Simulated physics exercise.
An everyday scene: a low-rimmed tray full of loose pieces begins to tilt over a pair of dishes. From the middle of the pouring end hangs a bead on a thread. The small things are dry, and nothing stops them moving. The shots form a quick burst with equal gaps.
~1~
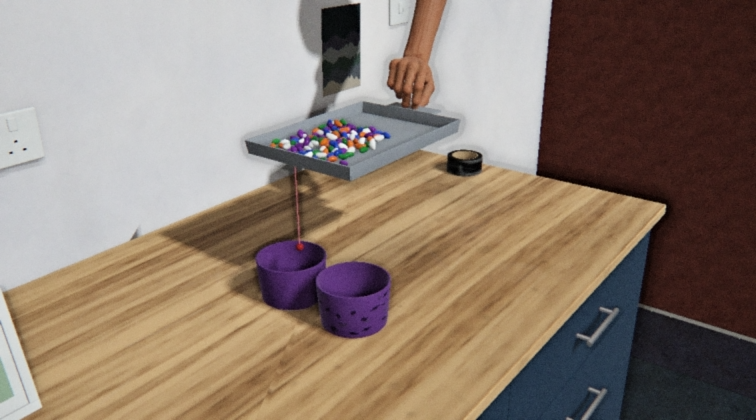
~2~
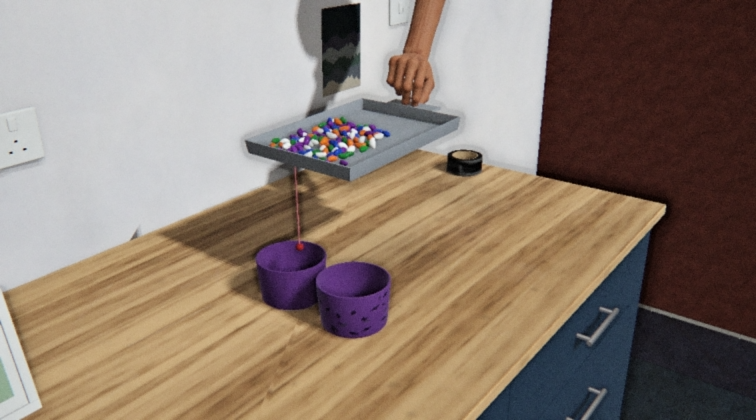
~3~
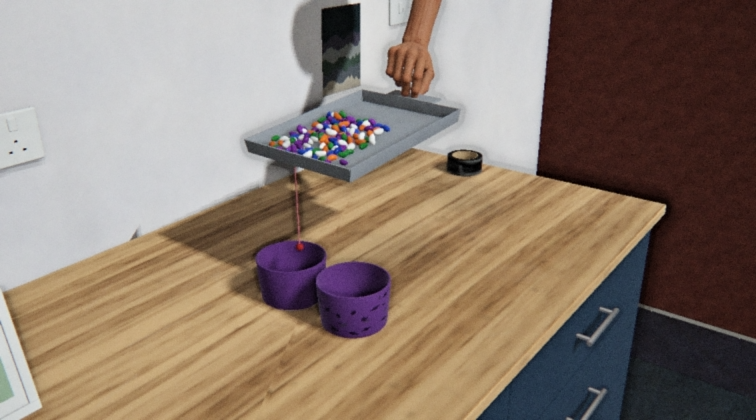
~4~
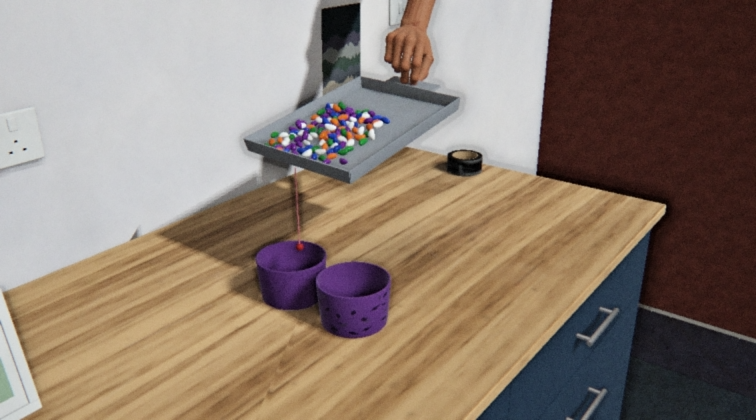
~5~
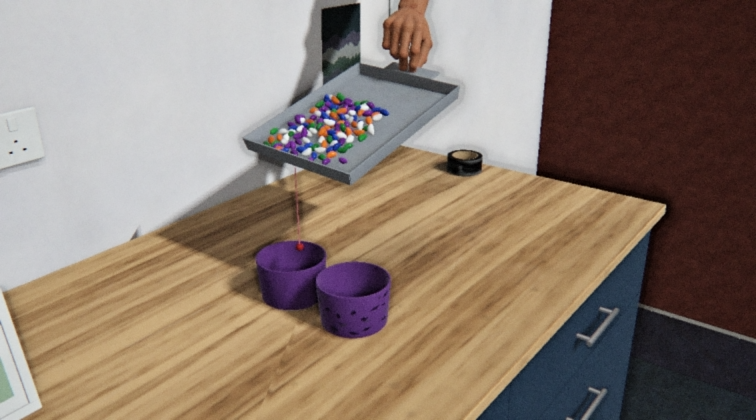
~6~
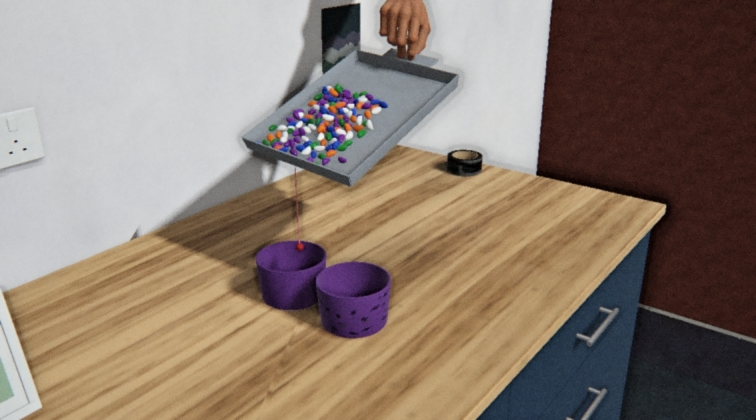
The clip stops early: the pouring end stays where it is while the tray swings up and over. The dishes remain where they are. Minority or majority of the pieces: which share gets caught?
Minority.
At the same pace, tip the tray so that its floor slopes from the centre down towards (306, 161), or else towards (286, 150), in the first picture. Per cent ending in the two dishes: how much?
Respectively 10 % and 20 %.
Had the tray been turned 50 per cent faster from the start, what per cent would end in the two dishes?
Result: About 20 per cent.
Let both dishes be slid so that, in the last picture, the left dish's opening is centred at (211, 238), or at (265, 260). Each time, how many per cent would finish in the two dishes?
10, then 60 %.
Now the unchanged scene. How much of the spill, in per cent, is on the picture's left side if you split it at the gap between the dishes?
Roughly 90 percent.
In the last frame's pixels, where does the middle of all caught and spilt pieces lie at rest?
Centre at rest, last view: Approx. (302, 326).
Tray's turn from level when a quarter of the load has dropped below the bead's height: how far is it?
At some 115 degrees.
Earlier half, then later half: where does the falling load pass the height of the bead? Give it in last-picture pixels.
(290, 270), then (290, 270).
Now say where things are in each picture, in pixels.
Corners of the pouring end at (248, 140) and (350, 166), level; middle of the load at (328, 142), jelly beans; left dish at (268, 286); right dish at (330, 312); bead on its thread at (300, 247), in the first frame.
Corners of the pouring end at (248, 140) and (350, 167), level; middle of the load at (327, 141), in the second frame.
Corners of the pouring end at (247, 139) and (350, 168), tipped barely, lowest at the right corner; middle of the load at (327, 138), in the third frame.
Corners of the pouring end at (246, 138) and (349, 170), tipped a little, lowest at the right corner; middle of the load at (327, 133), in the fourth frame.
Corners of the pouring end at (245, 137) and (349, 172), tipped a little, lowest at the right corner; middle of the load at (326, 128), in the fifth frame.
Corners of the pouring end at (244, 137) and (349, 174), tipped clearly, lowest at the right corner; middle of the load at (325, 124); left dish at (268, 286); right dish at (330, 312), in the sixth frame.
Soon after the last picture, tray tipped steeply; nearly all on the tray; a stray few in the air.
A little later, tray tipped past a quarter turn; most on the tray; a stray few in the right dish; a small part outside both; a small part in the air.
Later still, tray tipped past a quarter turn; about a quarter in the right dish; a small part in the left dish; about two thirds outside both.
At rest, tray tipped past a quarter turn; about a quarter in the right dish; a small part in the left dish; about two thirds outside both.
